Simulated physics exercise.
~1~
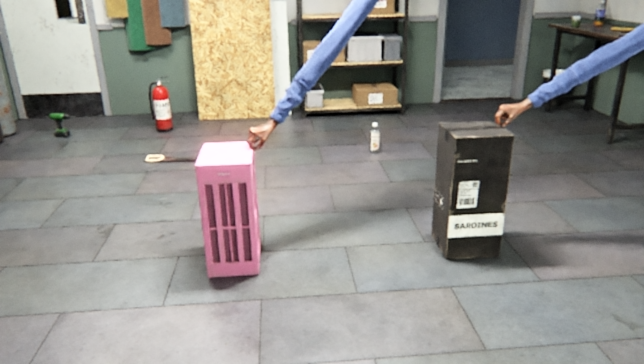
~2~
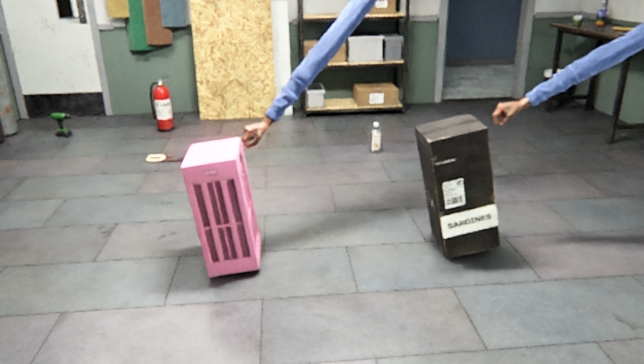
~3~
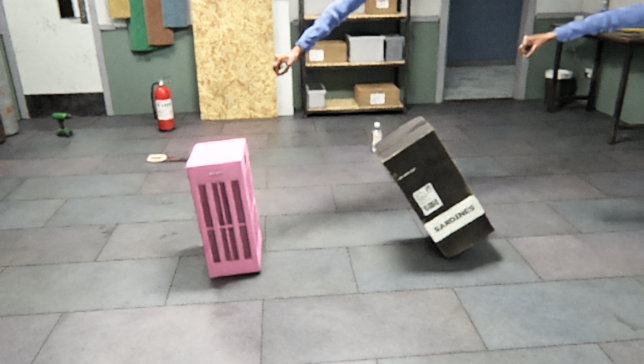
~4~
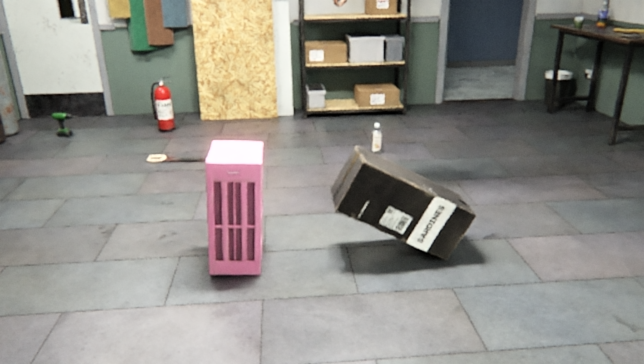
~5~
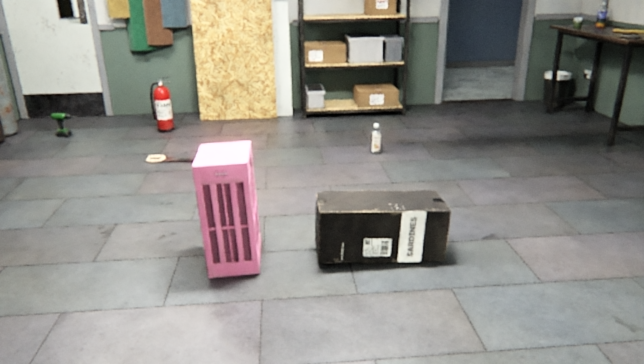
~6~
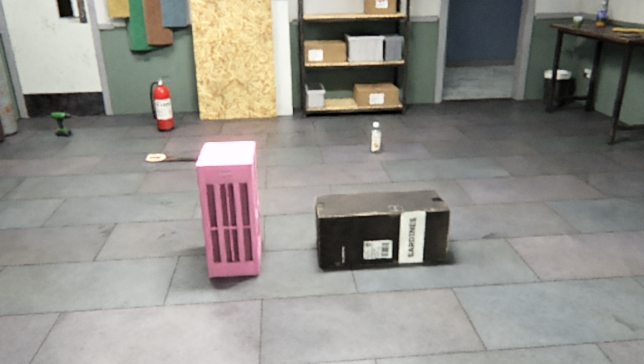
At first, a pink slatted crate and a tall black parcel stand upright on a grey tiled floor, each with a blue-sleeved hand at its top. Both begin to lean to the left, the crate slightly and the parcel a little more. The hands let go and draw back, and the parcel keeps tipping while the crate stays only slightly tilted. With the hands gone, the parcel swings far over toward the crate as the crate rocks back. Finally the black parcel lies flat on its side, while the pink crate settles upright on its base.
